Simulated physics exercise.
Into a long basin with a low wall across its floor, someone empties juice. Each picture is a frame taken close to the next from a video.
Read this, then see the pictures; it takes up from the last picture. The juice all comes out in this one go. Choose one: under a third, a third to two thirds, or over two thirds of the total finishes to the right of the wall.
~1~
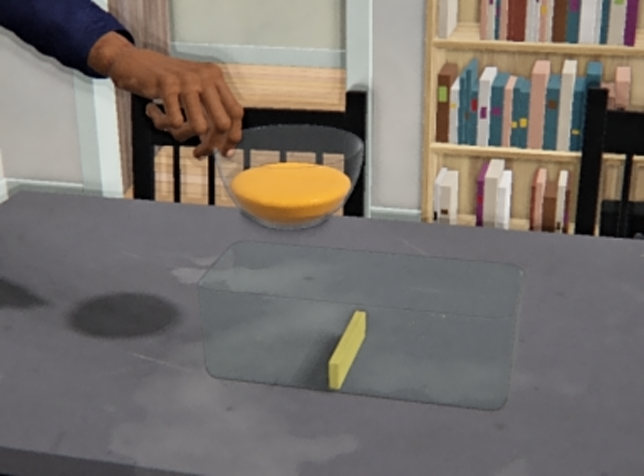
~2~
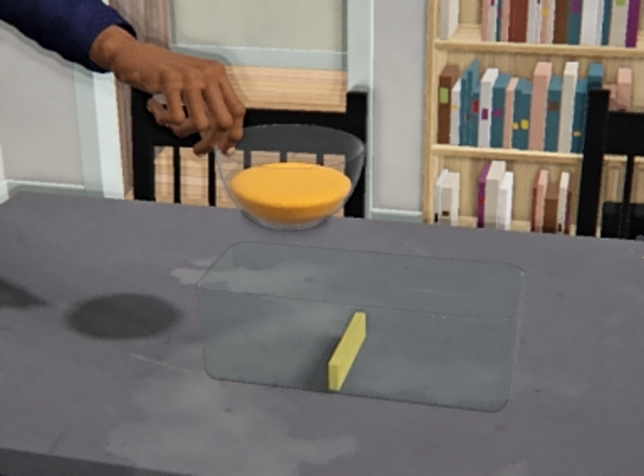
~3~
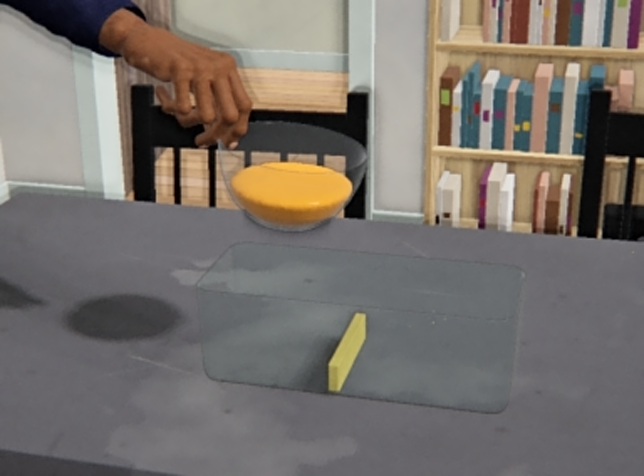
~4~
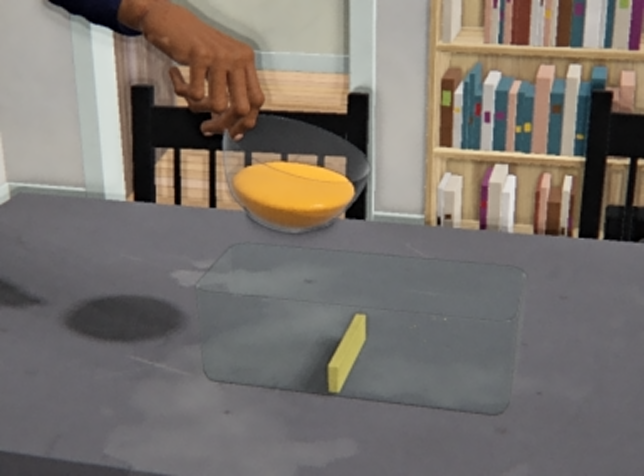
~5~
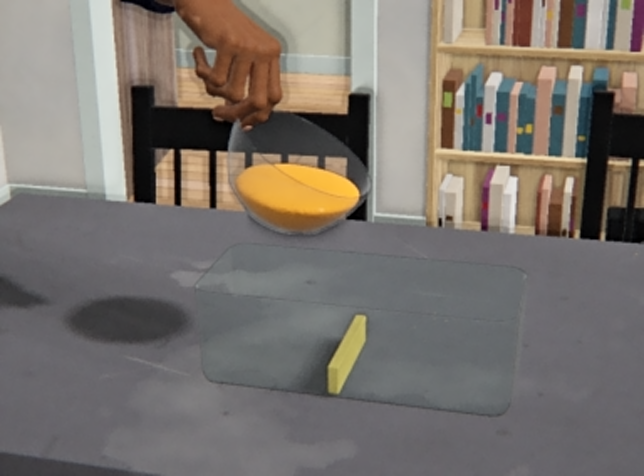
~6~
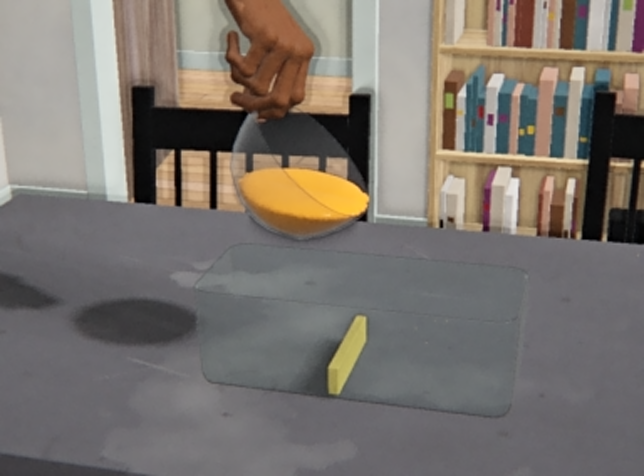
Over two thirds finishes to the right of the wall.
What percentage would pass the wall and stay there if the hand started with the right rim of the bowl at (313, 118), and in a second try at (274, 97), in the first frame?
The first gives 40 %, the second 20 %.
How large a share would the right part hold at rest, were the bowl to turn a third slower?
Close to 85 in a hundred.
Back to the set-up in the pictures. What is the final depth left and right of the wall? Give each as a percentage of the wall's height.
Roughly 10 percent left, 40 percent right.
A moment on, the bowl is tipped right over and 7 per cent is still to pour, 8 is left of the wall and 70 right of it.
Next, the bowl is tipped right over and 0 per cent is still to pour, 20 is left of the wall and 79 right of it.
Then the bowl is tipped right over and 0 per cent is still to pour, 21 is left of the wall and 78 right of it.
Later the bowl is tipped right over and 0 per cent is still to pour, 22 is left of the wall and 77 right of it.
At rest 22 per cent lies left of the wall, 77 right of it and 1 outside.
